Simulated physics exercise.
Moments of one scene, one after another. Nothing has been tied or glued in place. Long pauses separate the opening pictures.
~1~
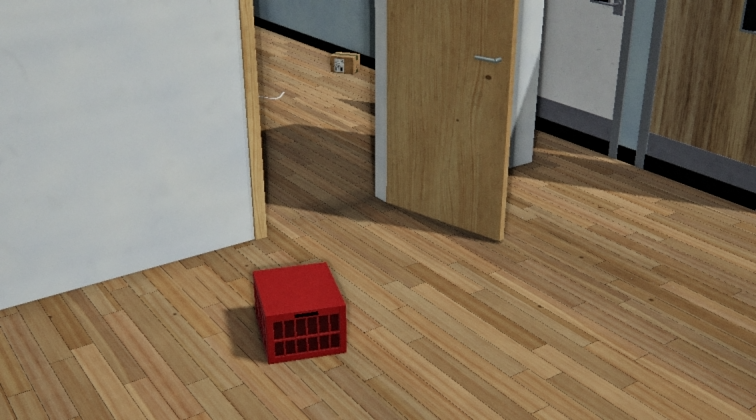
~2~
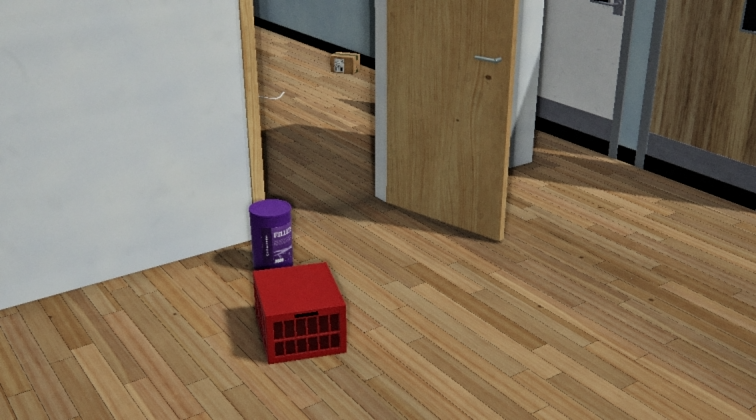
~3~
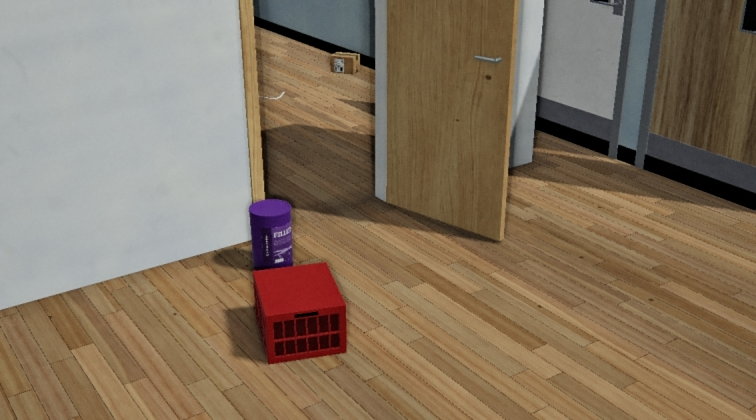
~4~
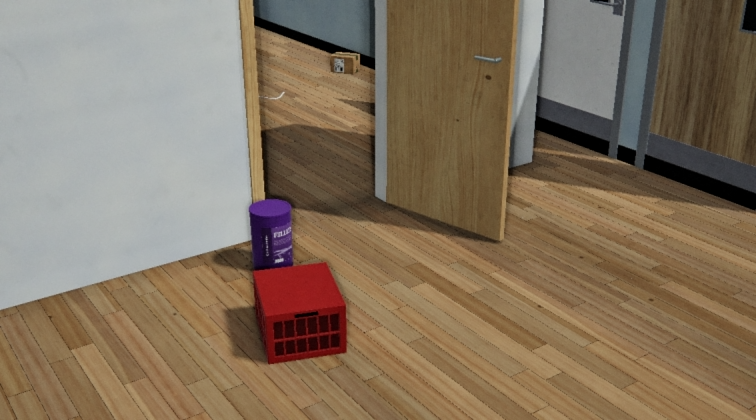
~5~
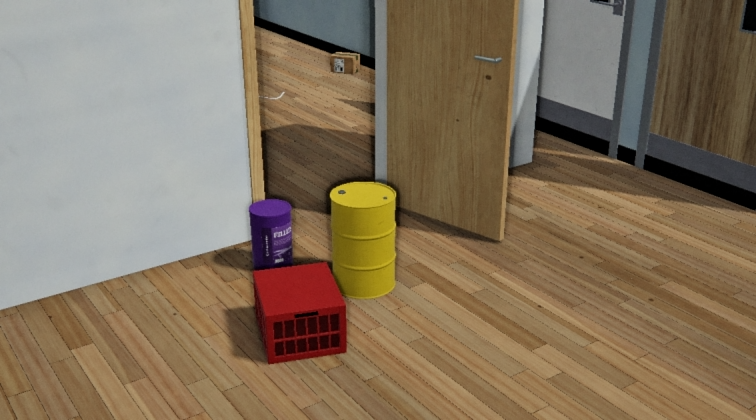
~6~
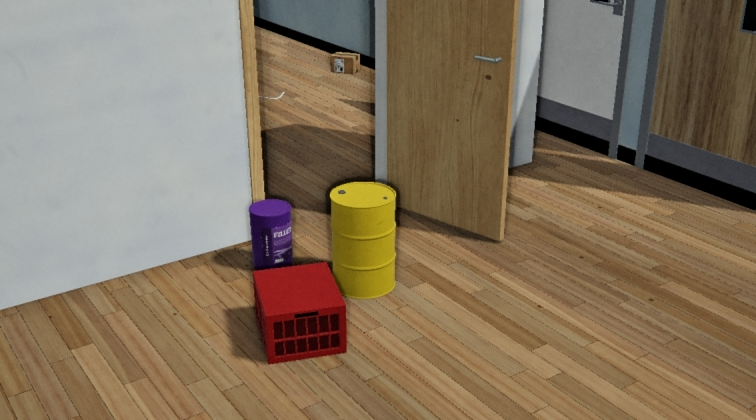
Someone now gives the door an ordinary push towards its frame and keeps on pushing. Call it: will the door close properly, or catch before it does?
Closes properly.
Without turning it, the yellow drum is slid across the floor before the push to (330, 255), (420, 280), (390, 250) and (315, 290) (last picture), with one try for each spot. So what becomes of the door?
Try one: The door gets held up; try two: It swings to; try three: It gets held up; try four: It swings to.
Then, 1.00 s after the last picture, door 83° open.
Then, 1.80 s after the last picture, door 51° open.
Then, 2.60 s after the last picture, door 16° open.
At rest, door 0° open; all 3 in place. Seen from the same camera at the end, yellow drum near (363, 240).
